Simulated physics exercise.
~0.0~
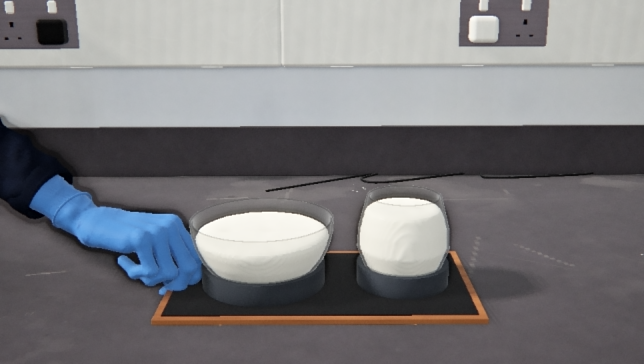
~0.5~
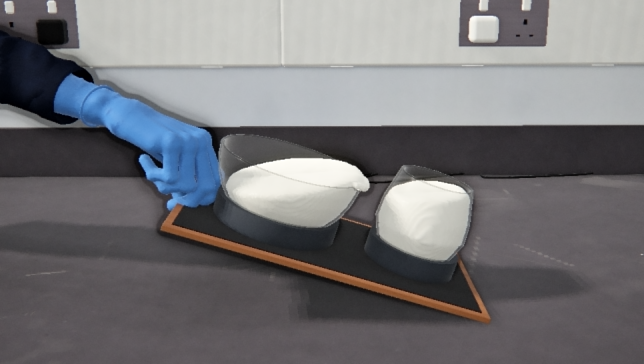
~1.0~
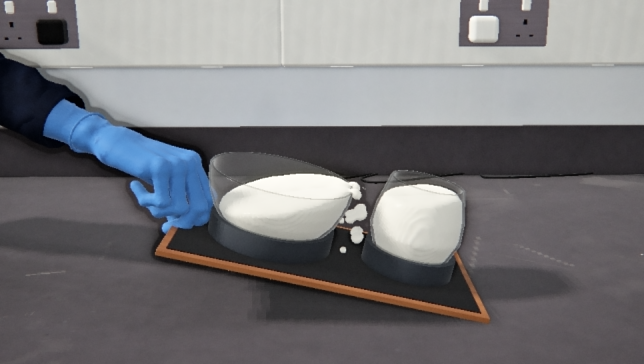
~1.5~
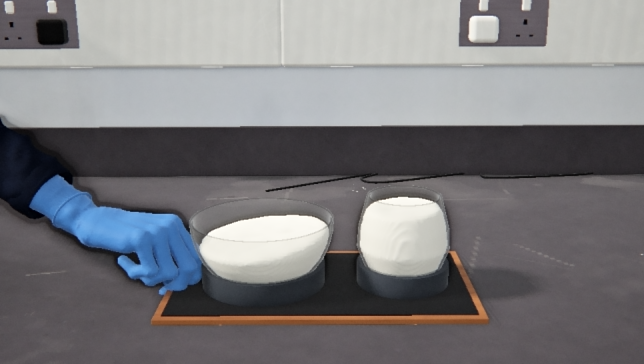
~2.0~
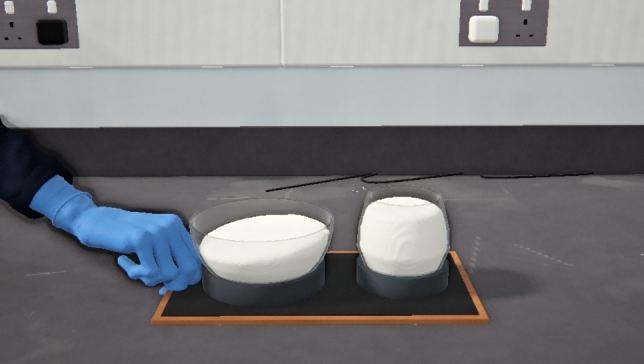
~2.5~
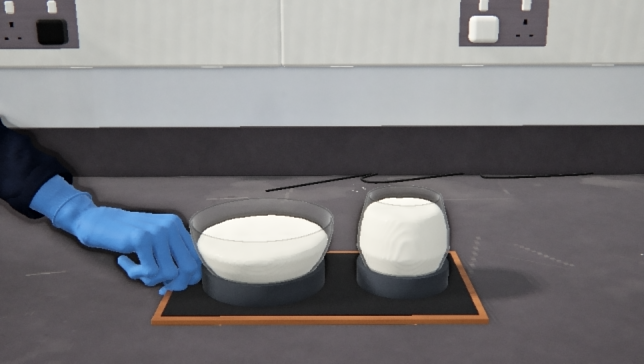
A blue-gloved hand in a dark sleeve holds the left end of a black tray with an orange-brown rim, on a grey worktop seen from the front beneath a pale wall with sockets. On the tray, a wide clear bowl stands left of a narrower rounded glass, both holding white milk in dark holders. The hand lifts the left end, and the milk slants toward the right rims. Milk spills over the bowl's right side in white blobs as the tray starts down. The hand lowers it flat, and the milk rocks slightly, then settles, the bowl's level a little lower.
